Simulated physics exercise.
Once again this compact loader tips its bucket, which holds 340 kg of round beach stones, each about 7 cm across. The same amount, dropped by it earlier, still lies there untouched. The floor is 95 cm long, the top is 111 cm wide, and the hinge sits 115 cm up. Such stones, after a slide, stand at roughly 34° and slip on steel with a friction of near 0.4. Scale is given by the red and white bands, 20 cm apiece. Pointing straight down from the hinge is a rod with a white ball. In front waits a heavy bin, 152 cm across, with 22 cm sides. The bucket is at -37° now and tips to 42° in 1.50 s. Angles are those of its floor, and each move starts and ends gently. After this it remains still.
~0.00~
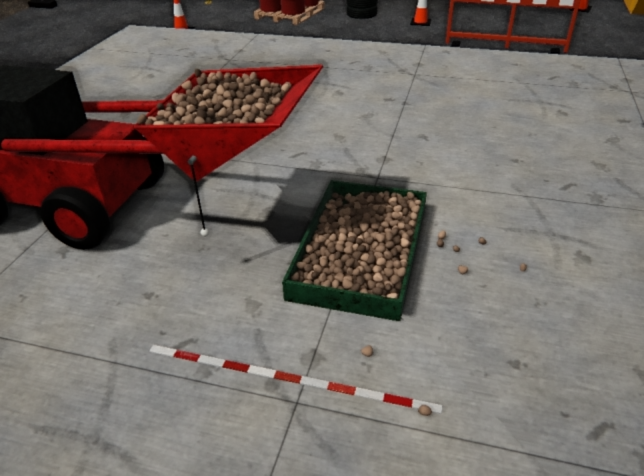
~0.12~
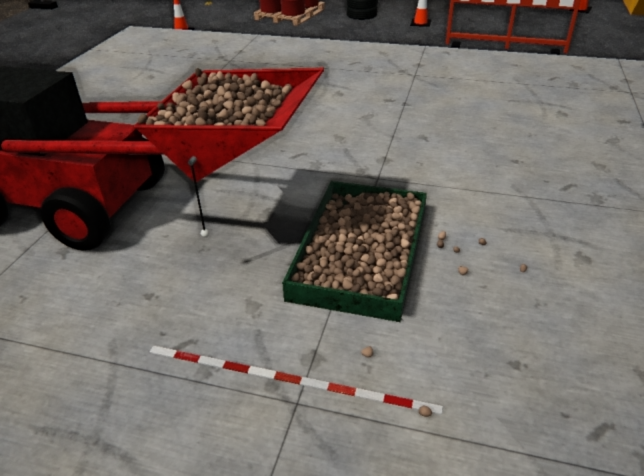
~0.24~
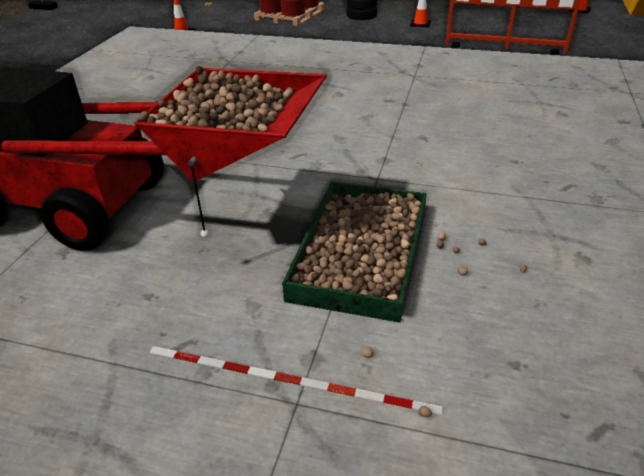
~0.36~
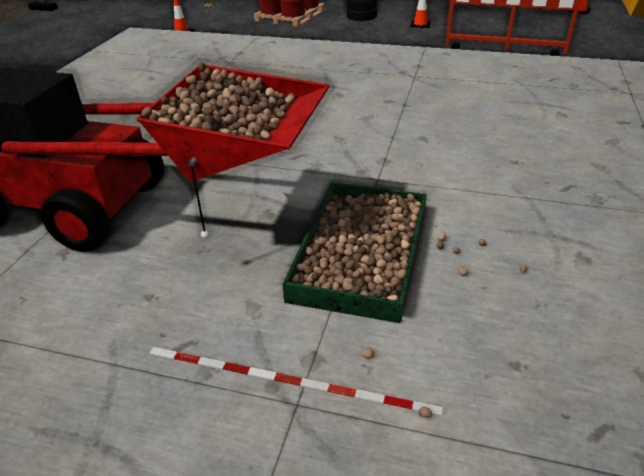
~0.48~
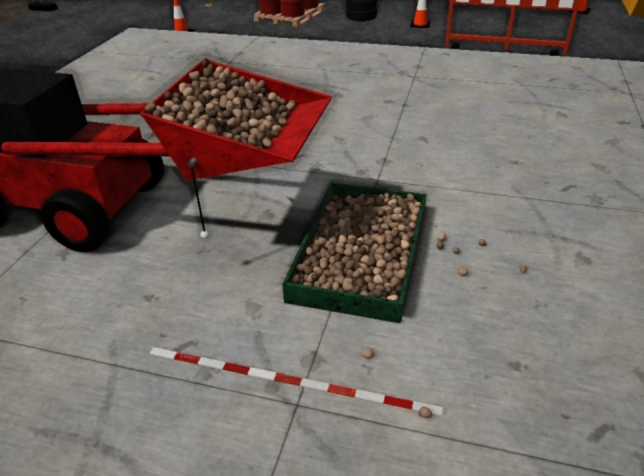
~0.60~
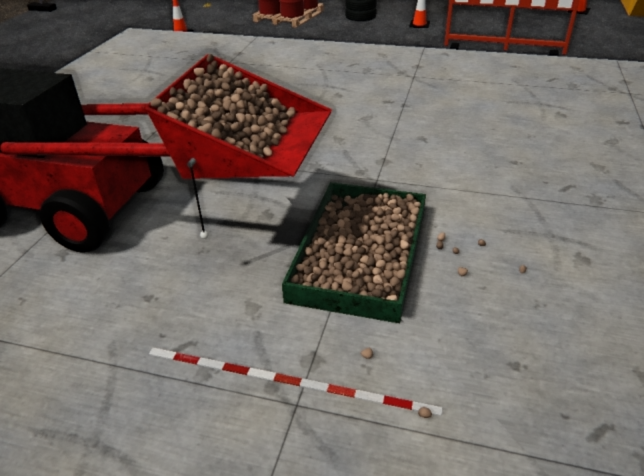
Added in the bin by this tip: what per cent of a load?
Around 53 %.
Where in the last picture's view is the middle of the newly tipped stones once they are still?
The centre sits about (317, 234).
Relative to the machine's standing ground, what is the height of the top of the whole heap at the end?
About 40 cm above it.
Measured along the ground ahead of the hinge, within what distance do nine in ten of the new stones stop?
Roughly 120 cm ahead of it.
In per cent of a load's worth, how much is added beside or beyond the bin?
Approximately 5 parts per hundred.
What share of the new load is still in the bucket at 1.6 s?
30 %.
After 1.1 s the floor is at 29°; in per cent of one load, 100 in the bucket, 99 in the bin, 1 beside or beyond the bin; the foremost stones are at (455, 270).
After 1.6 s the floor is at 42°; in per cent of one load, 32 in the bucket, 33 short of the bin, 134 in the bin, 1 beside or beyond the bin; the foremost stones are at (455, 270).
After 2.0 s the floor is at 42°; in per cent of one load, 1 in the bucket, 42 short of the bin, 154 in the bin, 3 beside or beyond the bin; the foremost stones are at (455, 270).
After 4.5 s the floor is at 42°; in per cent of one load, 0 in the bucket, 44 short of the bin, 152 in the bin, 4 beside or beyond the bin; the foremost stones are at (454, 282). Net gain in the bin, 53.
